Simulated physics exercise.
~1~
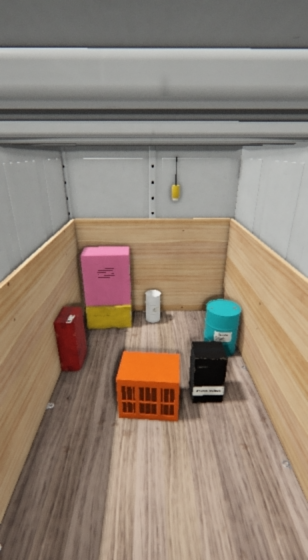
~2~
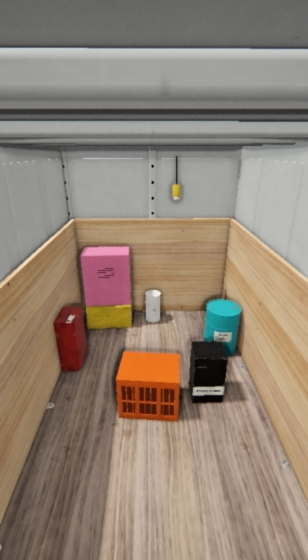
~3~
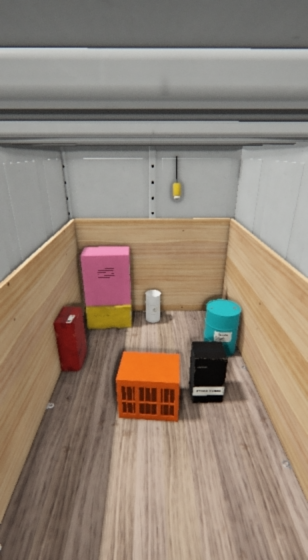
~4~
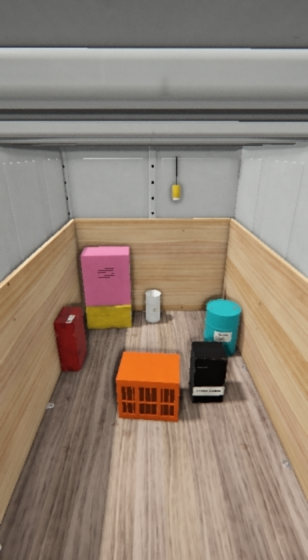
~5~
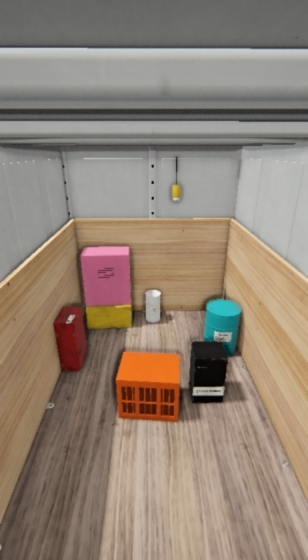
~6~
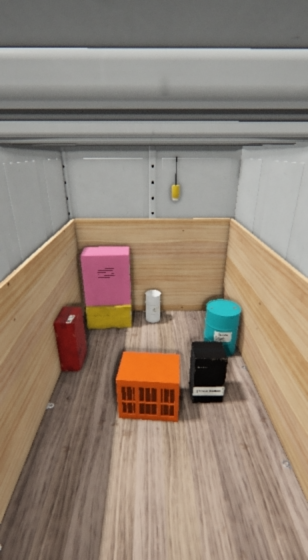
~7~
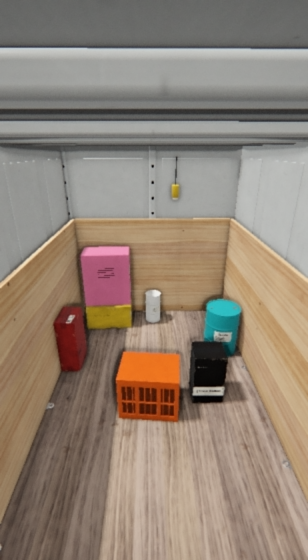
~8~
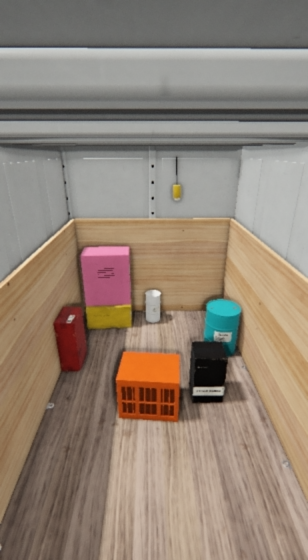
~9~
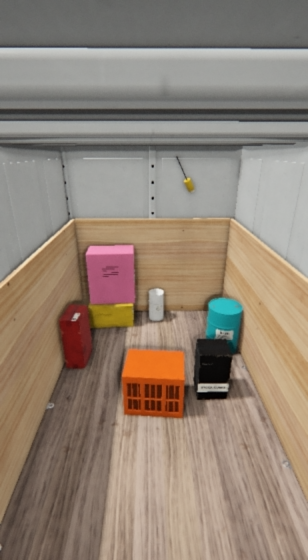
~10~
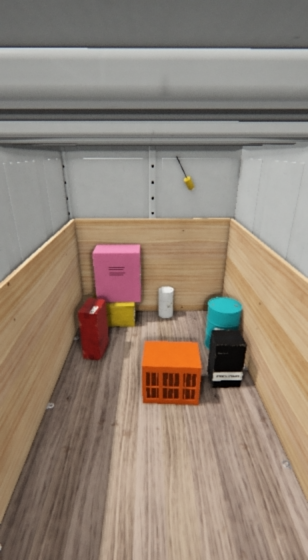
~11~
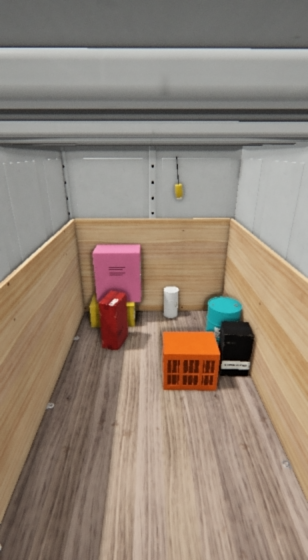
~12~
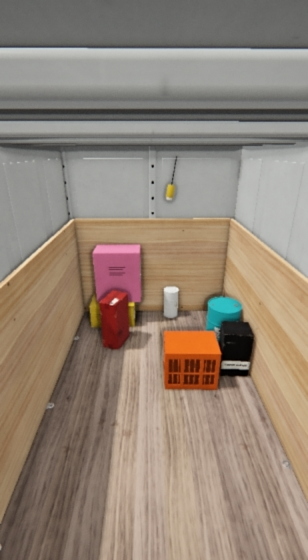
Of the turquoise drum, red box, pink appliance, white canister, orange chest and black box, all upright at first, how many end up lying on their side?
None of them end up on their side. All six are still standing upright at the end, though several have slid across the floor.
